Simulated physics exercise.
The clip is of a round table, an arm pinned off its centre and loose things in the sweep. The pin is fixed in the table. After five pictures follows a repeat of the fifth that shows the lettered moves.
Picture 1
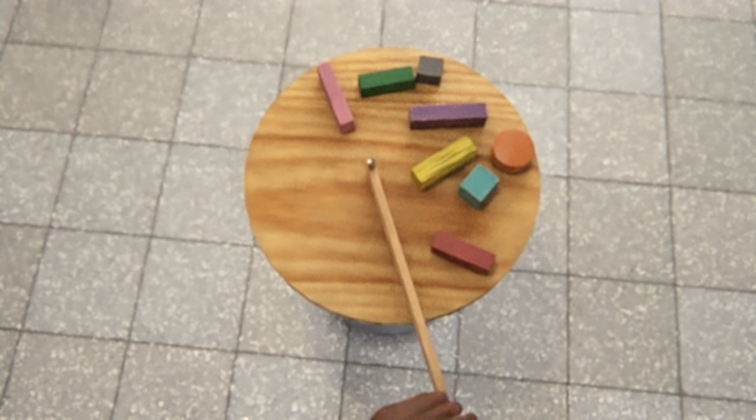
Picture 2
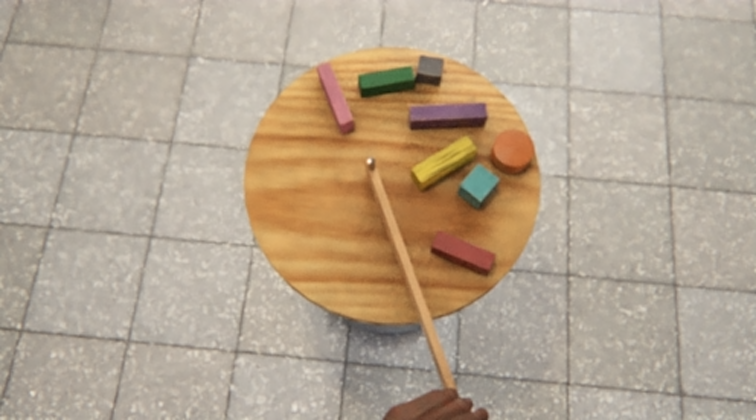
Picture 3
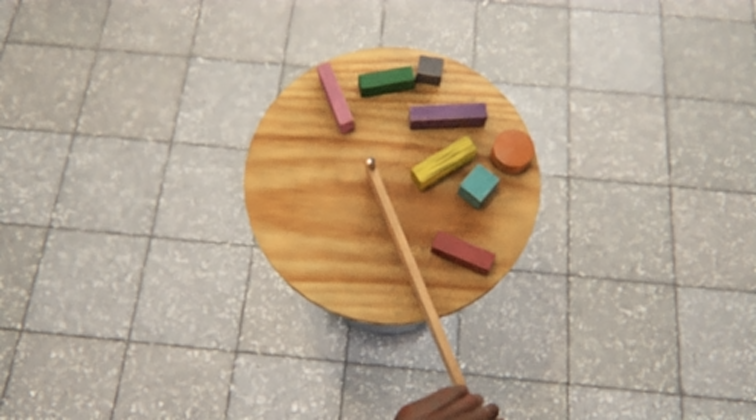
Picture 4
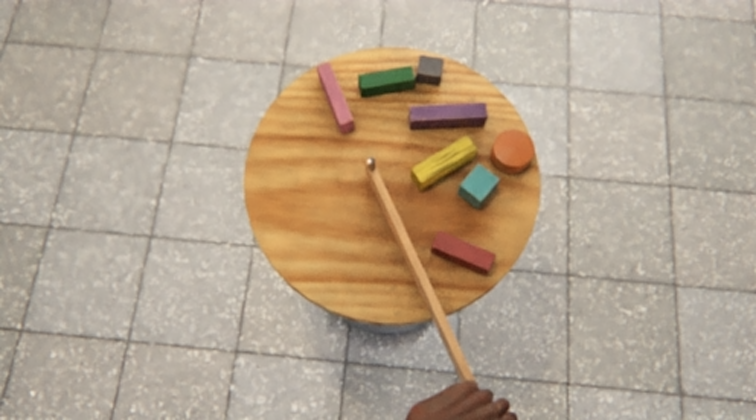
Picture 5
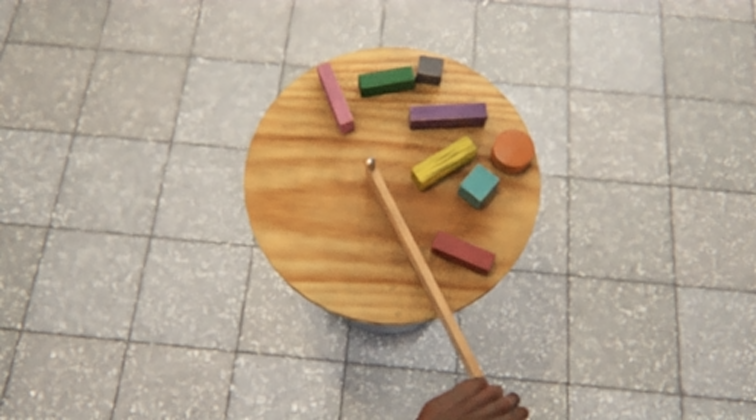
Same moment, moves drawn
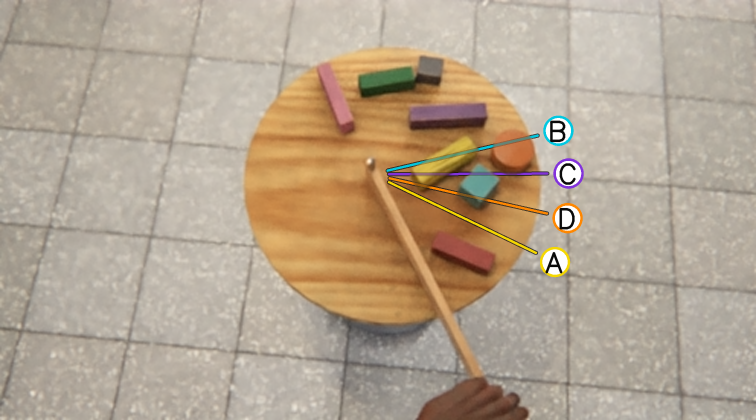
To begin with, a hand below a round wooden table holds the lower end of a long wooden arm, whose tip rests near the tabletop's middle among colourful blocks. The hand then moves slightly to the right, swinging the arm's lower end a little toward the red bar, while the blocks stay still.
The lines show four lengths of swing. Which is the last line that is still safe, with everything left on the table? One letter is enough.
As far as mark B.
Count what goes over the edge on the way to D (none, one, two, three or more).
The count is none.
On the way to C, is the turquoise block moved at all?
Yes.
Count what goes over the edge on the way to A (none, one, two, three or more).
By then, none.
On the marked copy, A at (461, 217); B at (464, 153); C at (468, 174); D at (467, 196).
Taking B. A third of the way, arm (450, 220); red bar (481, 232); orange tin (512, 152).
Two thirds of the way, arm (466, 177); orange tin (515, 147); red bar (500, 177).
When it is over, arm (463, 145); orange tin (513, 102); red bar (500, 132); nothing has fallen.
As for the rest, A is safe but short; C is safe but short; D is safe but short.
